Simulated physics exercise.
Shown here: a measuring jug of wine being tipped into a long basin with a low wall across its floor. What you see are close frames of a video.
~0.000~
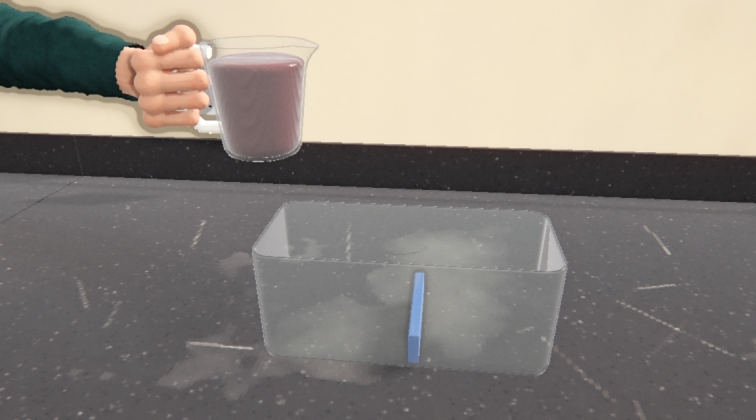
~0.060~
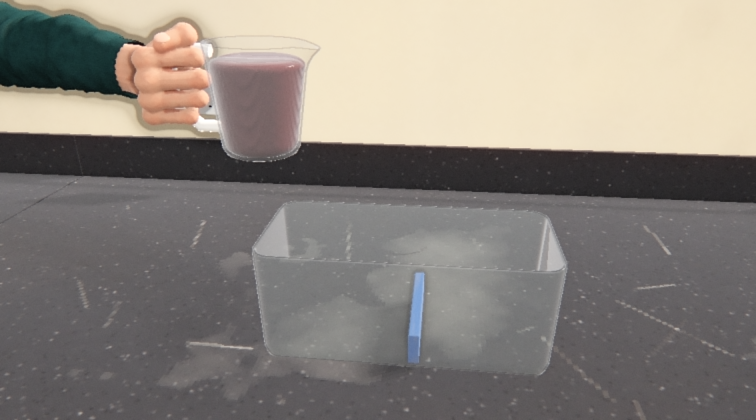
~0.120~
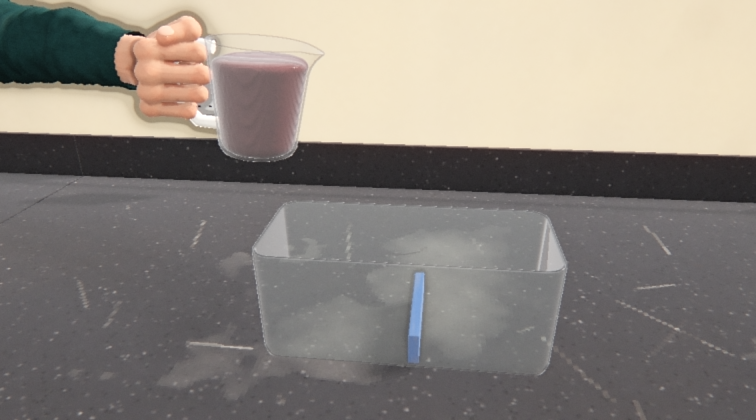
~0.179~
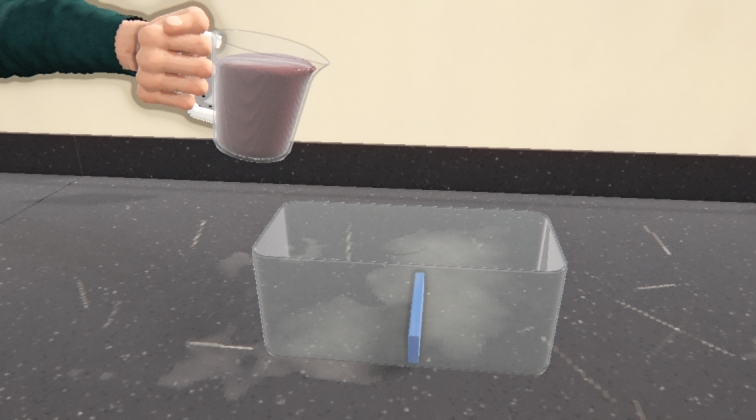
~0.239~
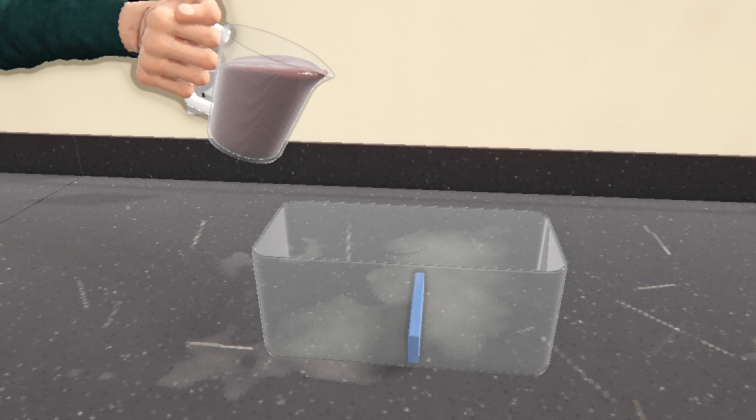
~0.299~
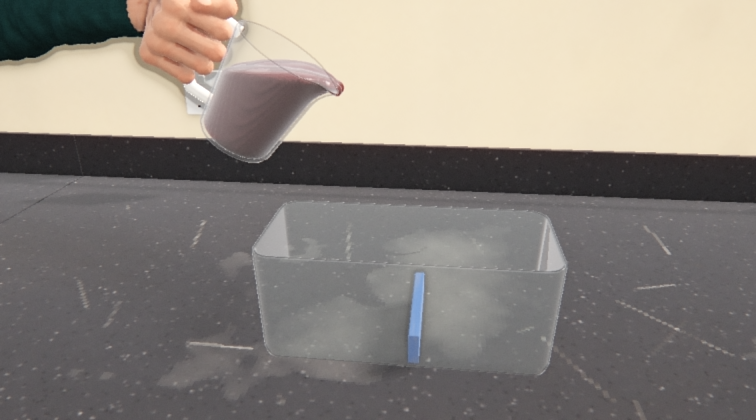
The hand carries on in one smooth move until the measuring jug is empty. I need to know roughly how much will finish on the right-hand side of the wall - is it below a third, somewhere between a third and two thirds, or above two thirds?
Expect below a third of it there.
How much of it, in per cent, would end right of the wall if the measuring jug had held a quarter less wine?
Near 10 %.
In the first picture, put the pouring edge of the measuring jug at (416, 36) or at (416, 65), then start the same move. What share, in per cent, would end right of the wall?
Roughly 90 percent on the first try and 90 percent on the second.
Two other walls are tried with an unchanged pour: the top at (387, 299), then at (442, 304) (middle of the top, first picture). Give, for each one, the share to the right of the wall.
40 % and 10 %, roughly.
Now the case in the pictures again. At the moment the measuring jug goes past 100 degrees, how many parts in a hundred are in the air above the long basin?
Somewhere around 30 per cent of it.
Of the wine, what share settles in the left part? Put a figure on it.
It comes to 85 per cent or so.
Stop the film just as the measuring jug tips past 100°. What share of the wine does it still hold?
Near 45 percent is still in there.
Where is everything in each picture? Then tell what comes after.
It leans 0°; its right rim is at (319, 45); the wine meets the walls at (213, 58) and (305, 60); the long basin's rim runs from (269, 227) to (556, 241); the wall's top is at (417, 303), in the first frame.
It leans 2°; its right rim is at (320, 47); the wine meets the walls at (214, 57) and (306, 61), in the second frame.
It leans 6°; its right rim is at (324, 53); the wine meets the walls at (217, 57) and (309, 62), in the third frame.
It leans 13°; its right rim is at (330, 62); the wine meets the walls at (220, 58) and (316, 65), in the fourth frame.
It leans 23°; its right rim is at (335, 76); the wine meets the walls at (224, 65) and (328, 69), in the fifth frame.
It leans 34°; its right rim is at (339, 92); the wine meets the walls at (223, 76) and (330, 80); 2 per cent is over the edge, in the sixth frame.
A moment on, the measuring jug is tipped right over and 43 per cent is still to pour, 26 is left of the wall and 2 right of it.
Next, the measuring jug is tipped right over and 2 per cent is still to pour, 85 is left of the wall and 5 right of it.
Then the measuring jug is tipped right over and 0 per cent is still to pour, 86 is left of the wall and 10 right of it.
Later the measuring jug is tipped right over and 0 per cent is still to pour, 85 is left of the wall and 11 right of it.
At rest 85 per cent lies left of the wall, 11 right of it and 4 outside.
